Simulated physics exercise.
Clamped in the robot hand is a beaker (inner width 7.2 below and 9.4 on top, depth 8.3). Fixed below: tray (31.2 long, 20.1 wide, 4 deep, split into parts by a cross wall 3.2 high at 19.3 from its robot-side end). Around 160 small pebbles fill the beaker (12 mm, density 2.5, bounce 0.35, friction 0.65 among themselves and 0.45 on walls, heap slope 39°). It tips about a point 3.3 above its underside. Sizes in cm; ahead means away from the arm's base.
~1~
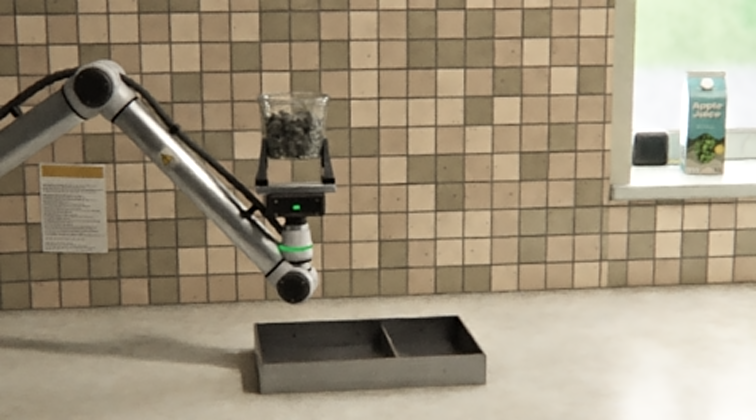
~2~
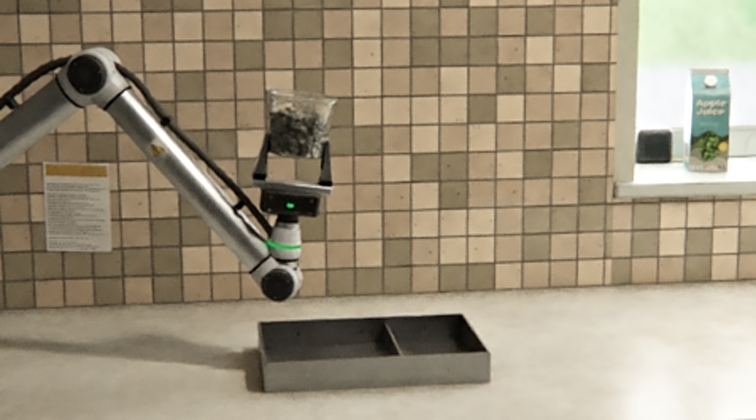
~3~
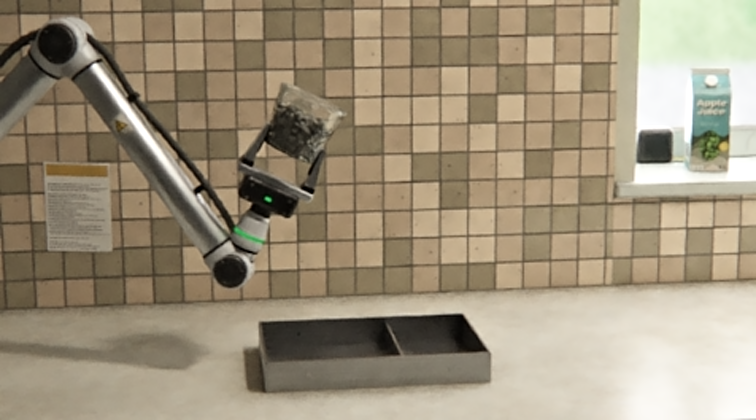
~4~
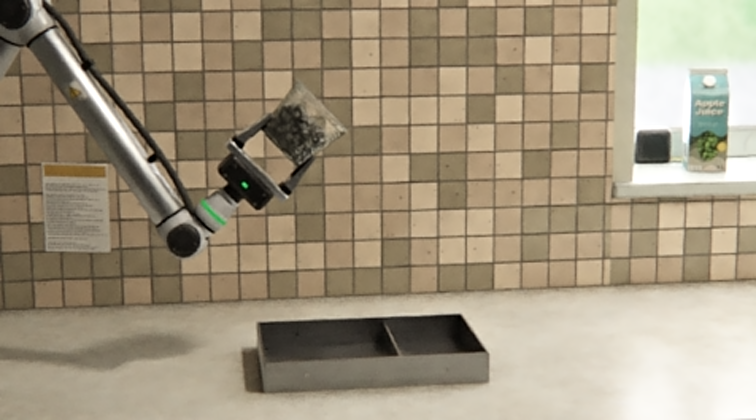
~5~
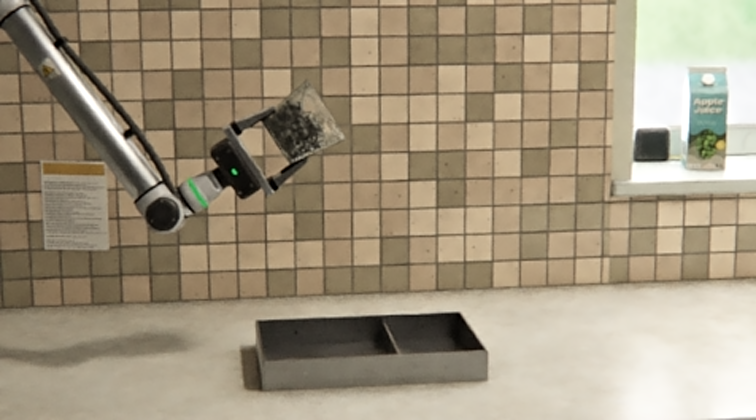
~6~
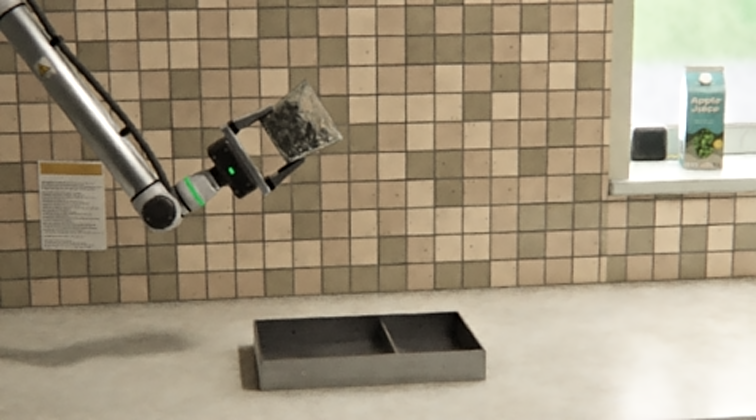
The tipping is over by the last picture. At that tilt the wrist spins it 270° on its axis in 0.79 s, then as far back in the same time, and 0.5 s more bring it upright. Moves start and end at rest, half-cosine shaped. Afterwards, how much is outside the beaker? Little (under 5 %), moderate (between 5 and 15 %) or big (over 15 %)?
Outside the beaker the share is little, under 5 %.
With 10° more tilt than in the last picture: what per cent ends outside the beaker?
About 10 per cent.
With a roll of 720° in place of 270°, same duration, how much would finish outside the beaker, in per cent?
Then about 0 per cent.
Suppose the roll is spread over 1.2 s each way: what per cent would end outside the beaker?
In that case some 0 per cent.
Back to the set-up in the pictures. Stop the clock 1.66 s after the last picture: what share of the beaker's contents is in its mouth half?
About 40 per cent.
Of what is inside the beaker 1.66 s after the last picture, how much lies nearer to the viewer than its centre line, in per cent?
About 55 per cent.
Then, 0.83 s later, tipped 59°, highest piece 39 above the table; 162 in the beaker.
Then, 1.66 s later, tipped 55°, highest piece 38 above the table; 162 in the beaker.
Then, 2.28 s later, upright, highest piece 39 above the table; 162 in the beaker.
Then, 2.98 s later, upright, highest piece 39 above the table; 162 in the beaker.
At rest, 162 in the beaker. That is 0 % outside the beaker.
